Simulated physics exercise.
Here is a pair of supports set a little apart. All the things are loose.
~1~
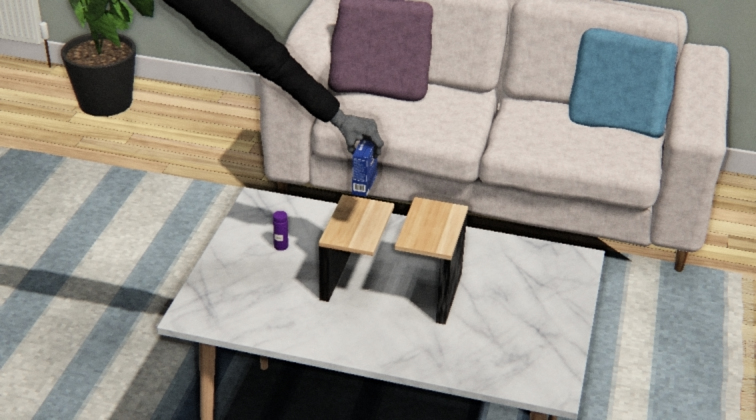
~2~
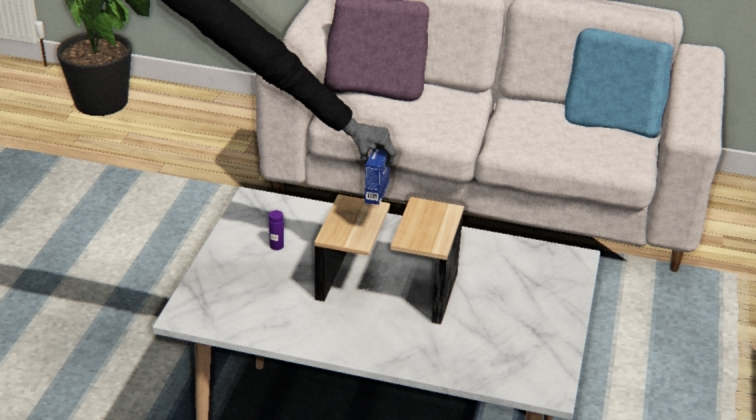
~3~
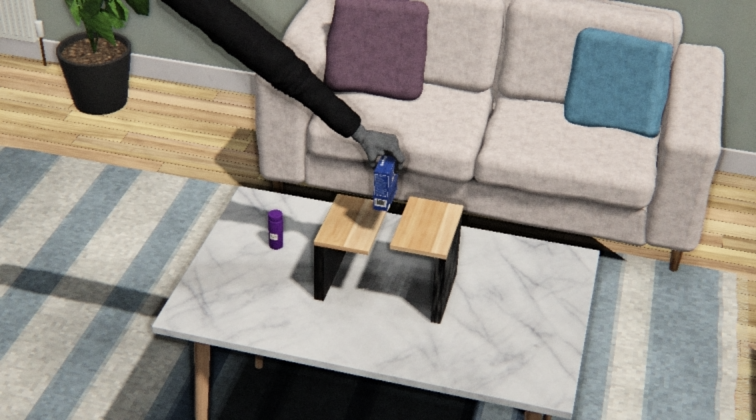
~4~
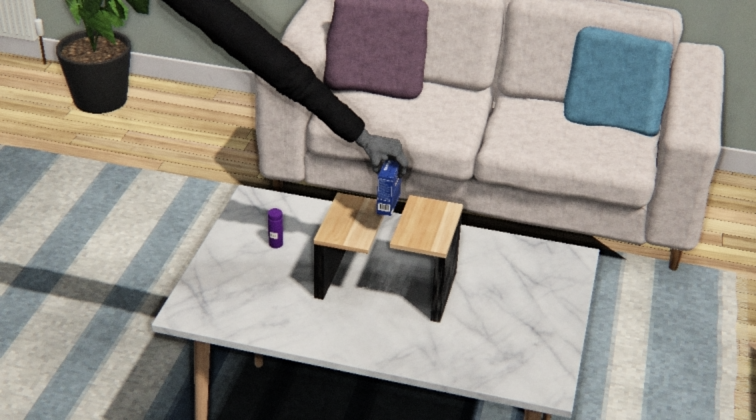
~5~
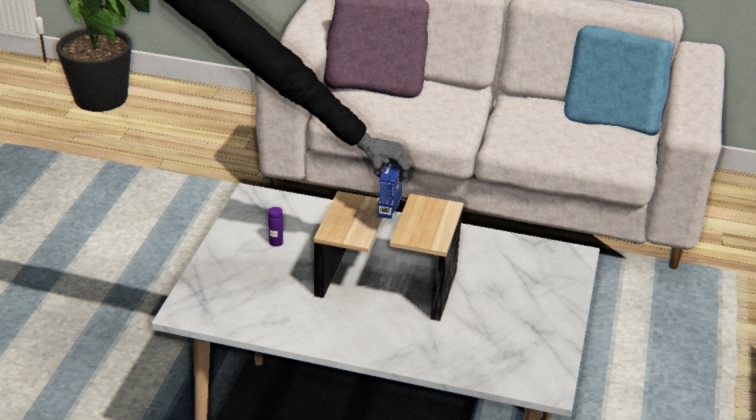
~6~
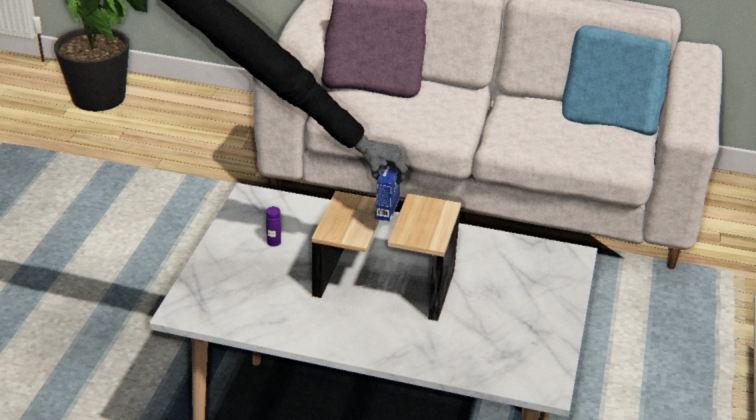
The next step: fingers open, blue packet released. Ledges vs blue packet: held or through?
Through.
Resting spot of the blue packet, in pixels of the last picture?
It ends up near (385, 266).
Then, 0.20 s on from there, blue packet shifted a little near (388, 205).
Then, 0.30 s on from there, blue packet shifted well along near (386, 245).
Then, 0.40 s on from there, blue packet shifted well along near (385, 261).
In the end, moved from the start, blue packet; purple shaker unmoved. At the end, from the last picture's camera, blue packet near (385, 266). The packet goes down the gap.
